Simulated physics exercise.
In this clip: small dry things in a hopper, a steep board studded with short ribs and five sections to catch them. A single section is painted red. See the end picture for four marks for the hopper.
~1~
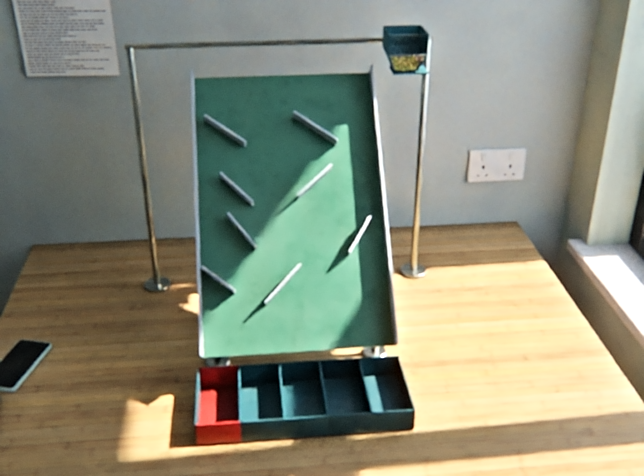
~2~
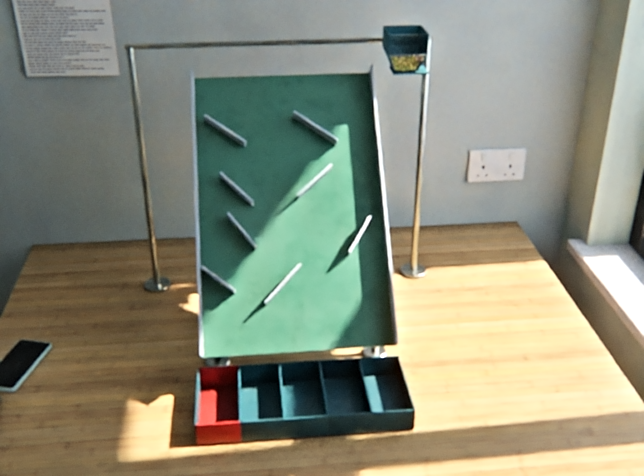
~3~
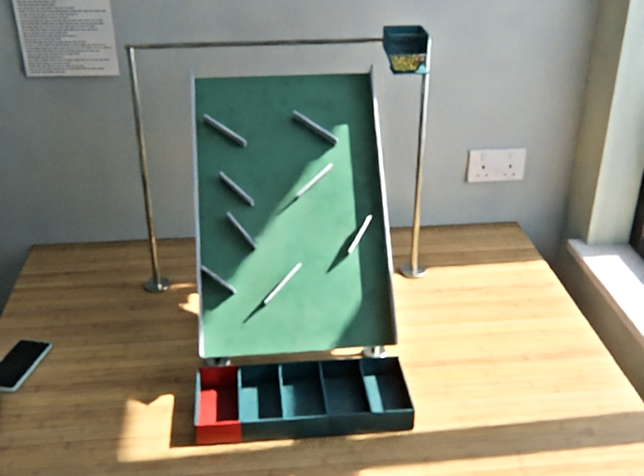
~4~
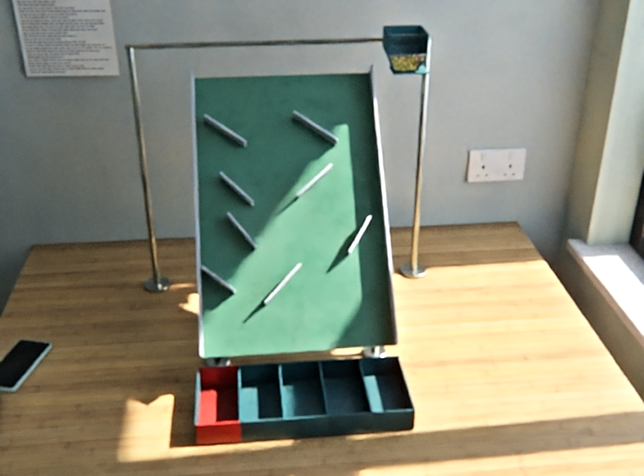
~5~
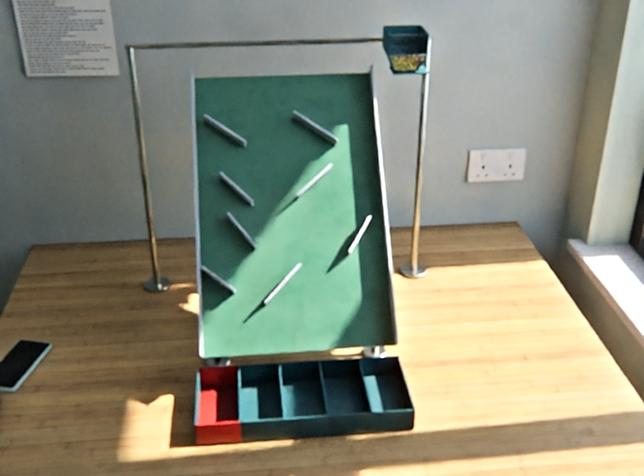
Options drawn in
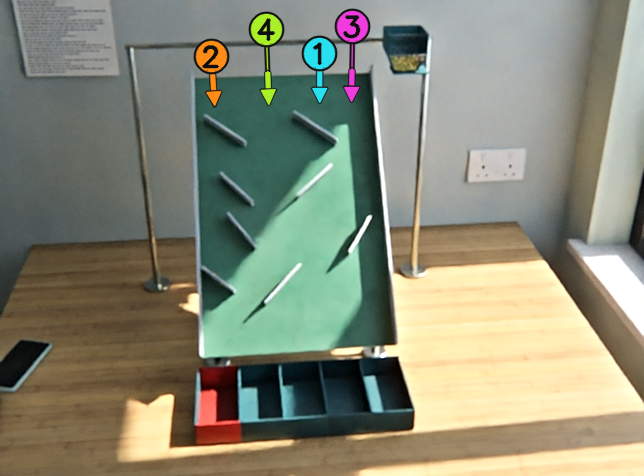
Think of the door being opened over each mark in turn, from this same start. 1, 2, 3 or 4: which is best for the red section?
The best mark is 4.
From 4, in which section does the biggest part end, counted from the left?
The first.
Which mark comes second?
Mark 2.
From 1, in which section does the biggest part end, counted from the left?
It is the fifth one.
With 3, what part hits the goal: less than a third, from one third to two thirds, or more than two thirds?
Less than a third.
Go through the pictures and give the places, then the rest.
The first frame shows hopper near (404, 65), dried peas, door shut.
The second frame shows ribs (204, 115) to (245, 141), (294, 111) to (338, 140), (220, 172) to (253, 202).
The third frame shows ribs (298, 195) to (332, 164), (228, 213) to (256, 246), (350, 252) to (371, 216).
The fourth frame shows ribs (201, 266) to (235, 290), (265, 302) to (301, 264).
The fifth frame shows red section near (219, 432), number 1 of 5 from the left.
On the marked copy, mark 1 meets the board at (319, 97); mark 2 meets the board at (214, 100); mark 3 meets the board at (351, 96); mark 4 meets the board at (268, 99).
For mark 1, none at all in the red section, the bulk in other sections, close to a quarter outside the box.
For mark 2, close to two thirds in the red section, close to a third in other sections.
For mark 3, none at all in the red section, the bulk in other sections, close to a quarter outside the box.
For mark 4, the bulk in the red section, a small share in other sections, only a few outside the box.
